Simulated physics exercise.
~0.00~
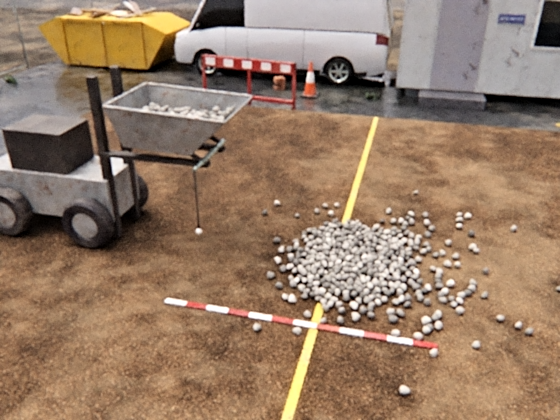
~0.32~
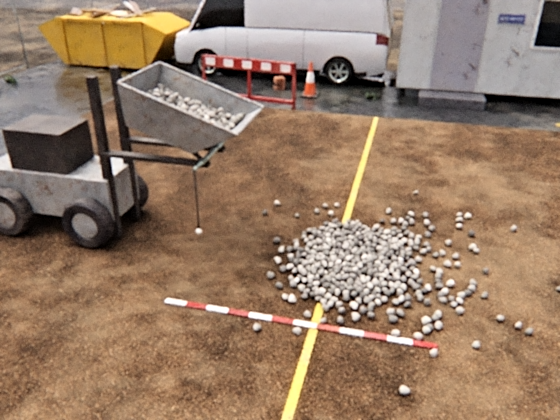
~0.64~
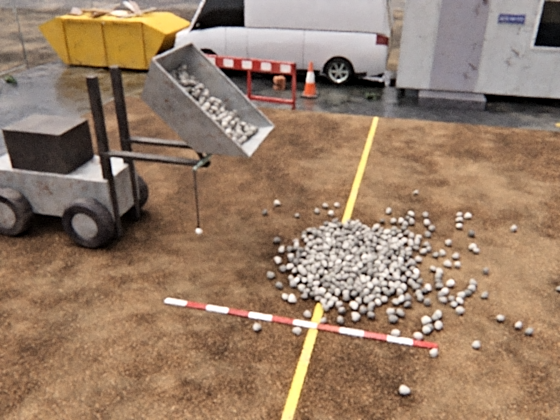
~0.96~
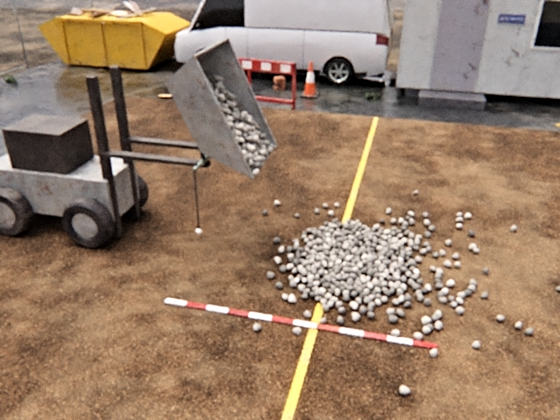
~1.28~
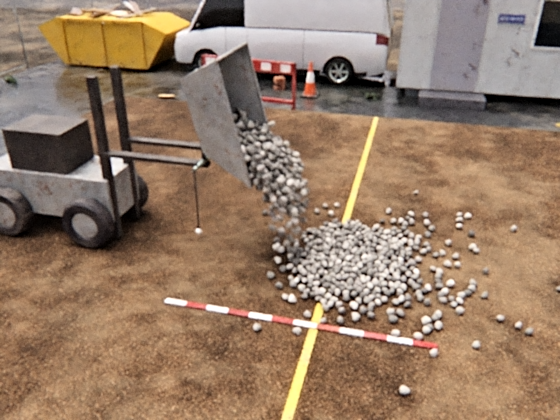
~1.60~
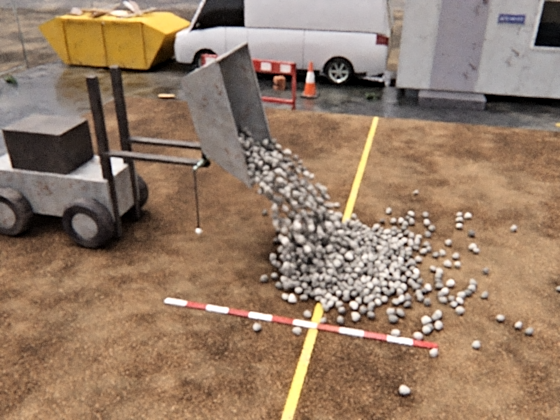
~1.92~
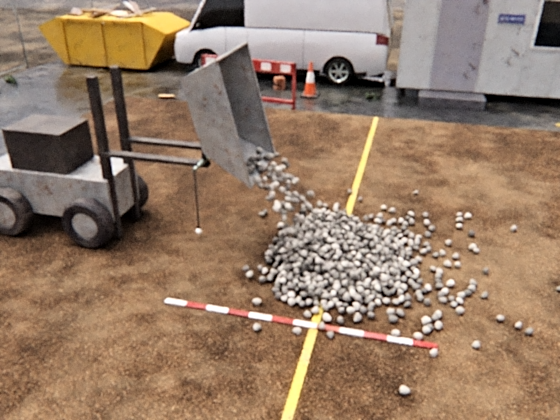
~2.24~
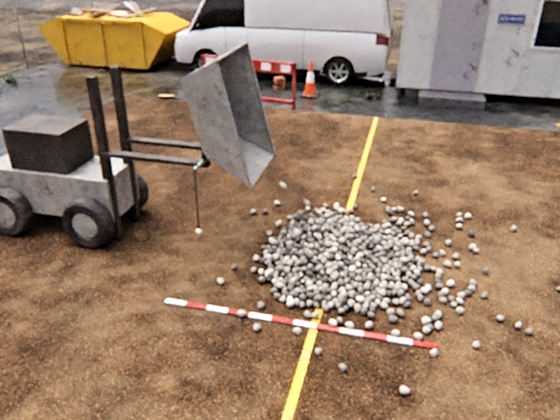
We see a small forklift tilt its raised metal skip steeply to the right, pouring round grey stones onto a scattered pile lying across a yellow line. The skip empties and stays tipped, leaving a larger heap spread over both sides of the line behind a red-and-white staff.
